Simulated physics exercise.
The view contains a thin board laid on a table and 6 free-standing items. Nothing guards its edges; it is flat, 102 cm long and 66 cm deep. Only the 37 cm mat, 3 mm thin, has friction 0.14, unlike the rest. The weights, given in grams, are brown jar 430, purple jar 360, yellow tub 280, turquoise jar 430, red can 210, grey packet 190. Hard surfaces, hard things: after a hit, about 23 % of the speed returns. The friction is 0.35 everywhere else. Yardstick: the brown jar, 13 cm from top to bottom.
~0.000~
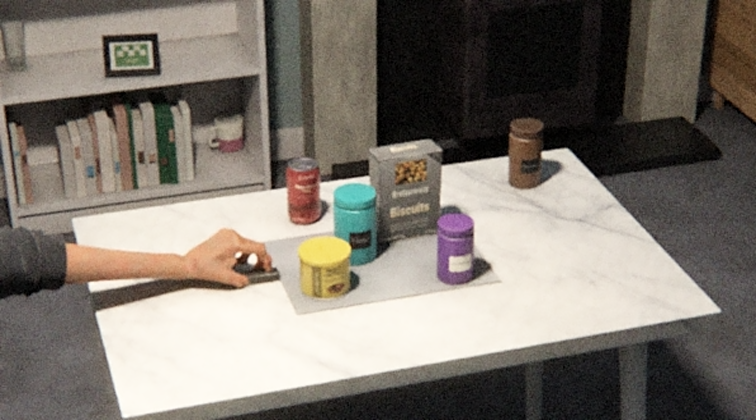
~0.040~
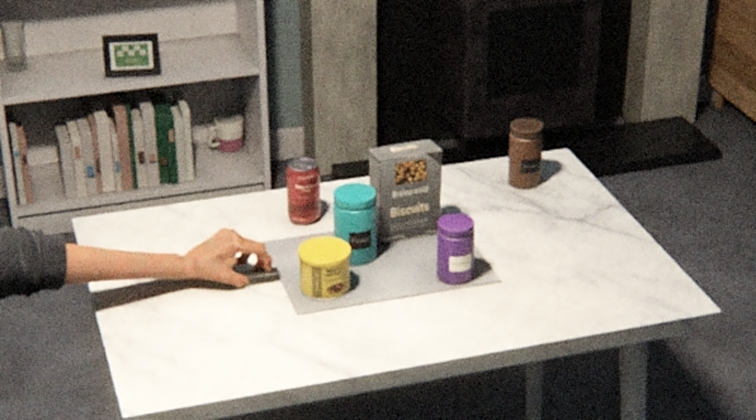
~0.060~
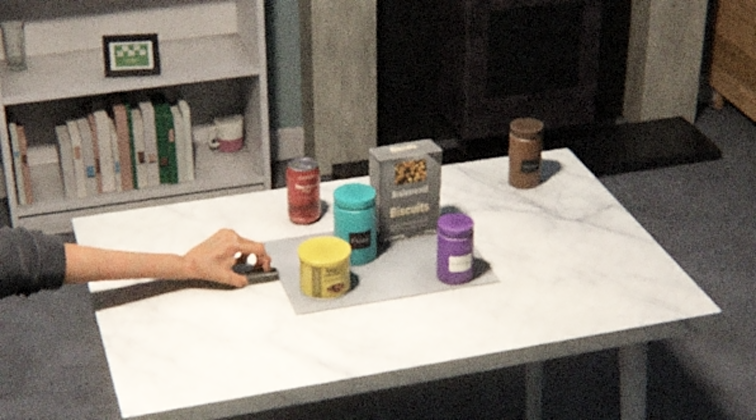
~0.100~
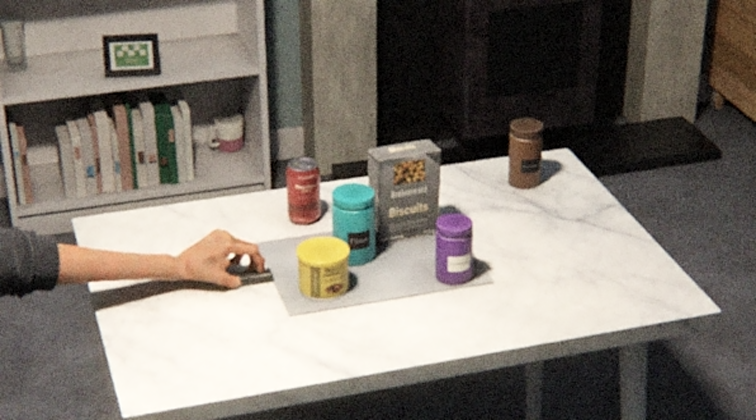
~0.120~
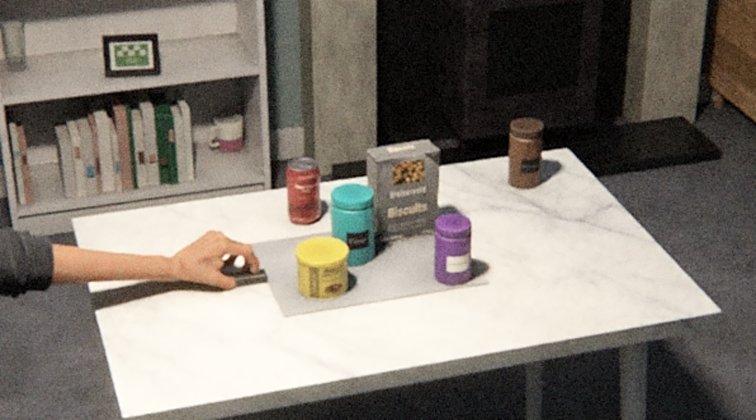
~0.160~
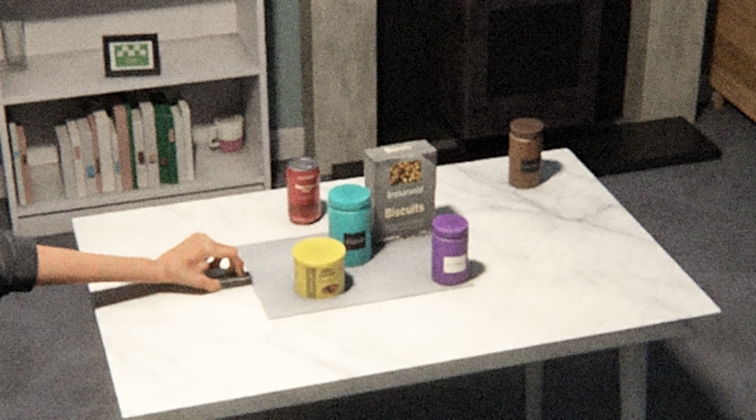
A hand gripped the edge of a thin grey mat on a marble-topped table and slowly drew it a short way left, the jars and packet on it shifting slightly along with it.
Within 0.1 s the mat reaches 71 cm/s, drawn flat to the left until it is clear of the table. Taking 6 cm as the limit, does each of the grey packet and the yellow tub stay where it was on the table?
Grey packet: Out of place; yellow tub: Out of place.
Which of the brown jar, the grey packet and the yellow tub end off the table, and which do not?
Final state - the brown jar stays within bounds; the grey packet stays within bounds; the yellow tub ends out of bounds.
After 0.46 s, mat out by 26 cm; yellow tub moved 12 cm near (255, 280); grey packet moved 11 cm near (348, 201); turquoise jar moved 12 cm.
After 0.76 s, mat out by 48 cm; yellow tub moved 33 cm near (132, 299); grey packet moved 15 cm near (327, 205); turquoise jar moved 33 cm.
After 1.06 s, mat out by 69 cm; yellow tub and turquoise jar now off the table; grey packet moved 15 cm near (327, 205); purple jar moved 5 cm.
After 1.36 s, mat out by 86 cm; grey packet moved 15 cm near (327, 205); purple jar moved 5 cm.
In the end (2.1 s), off the table, yellow tub and turquoise jar; not toppled but over 6 cm from the start, grey packet; the other 3 under 6 cm from the start. At the end, from the last picture's camera, grey packet near (327, 205).
